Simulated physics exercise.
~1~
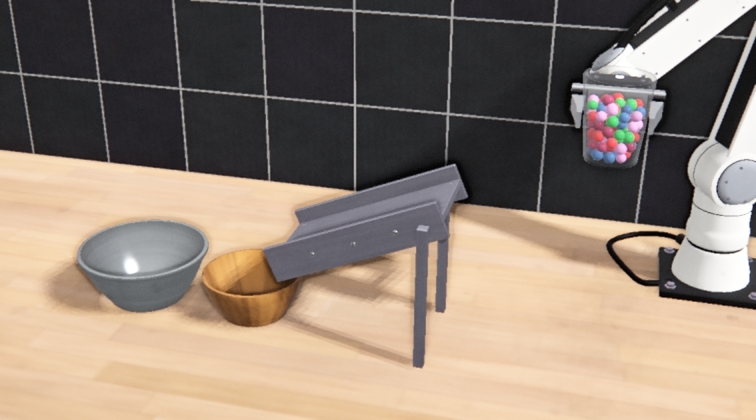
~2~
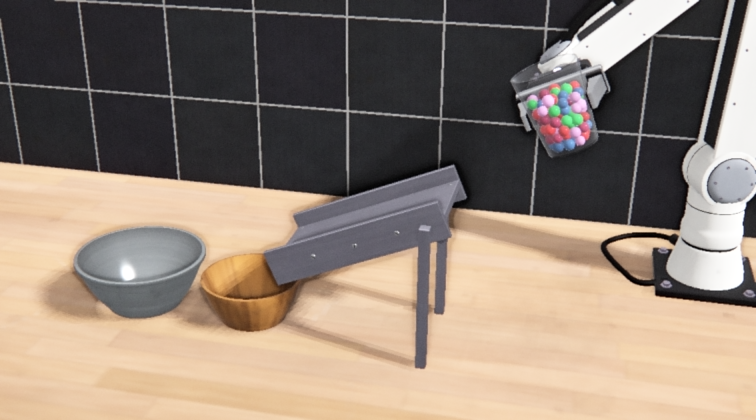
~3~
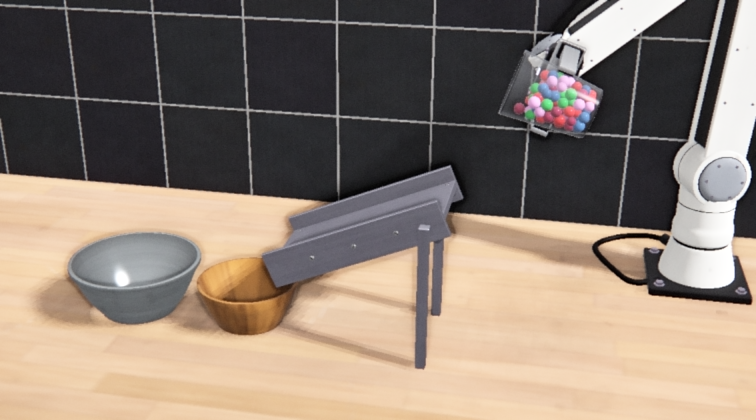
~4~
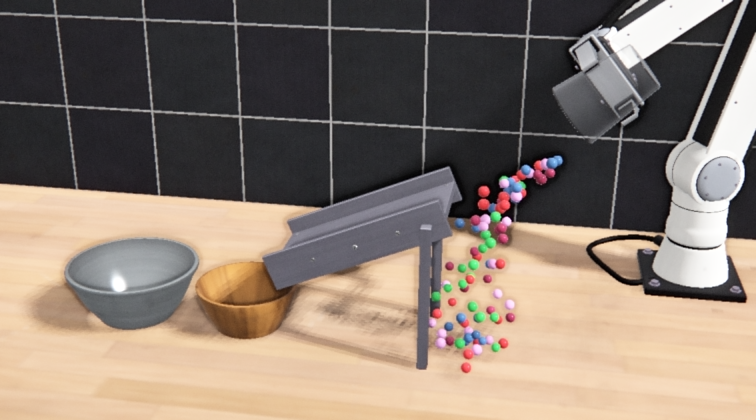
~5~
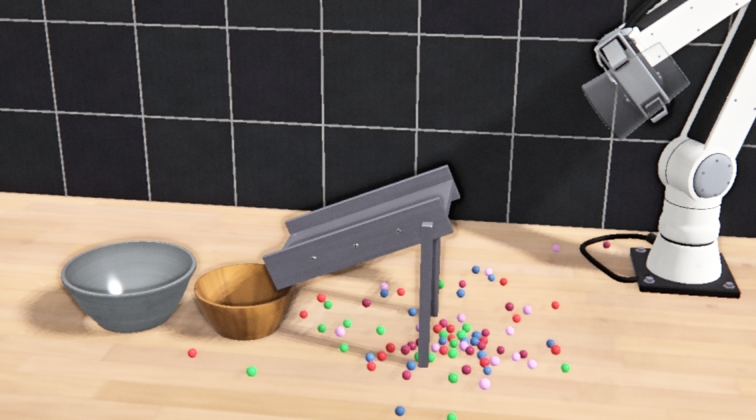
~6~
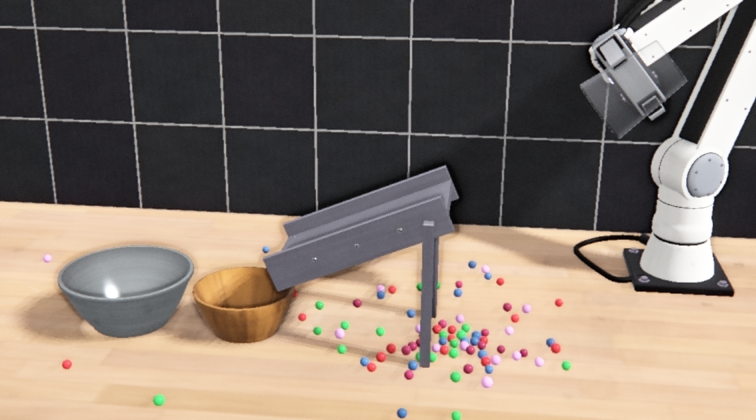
A white robot arm on the right holds a clear beaker of small, round, multicoloured sweets above a pale wooden table, seen from the front and slightly above against a black tiled wall. A dark grey sloping chute stands in the middle, its lower end over a brown wooden bowl, with a larger grey bowl farther left. The arm moves the beaker left and tips it onto its side, then draws back right as it turns further over. The sweets pour down just right of the chute, missing it. They bounce and scatter across the table, leaving the beaker empty.
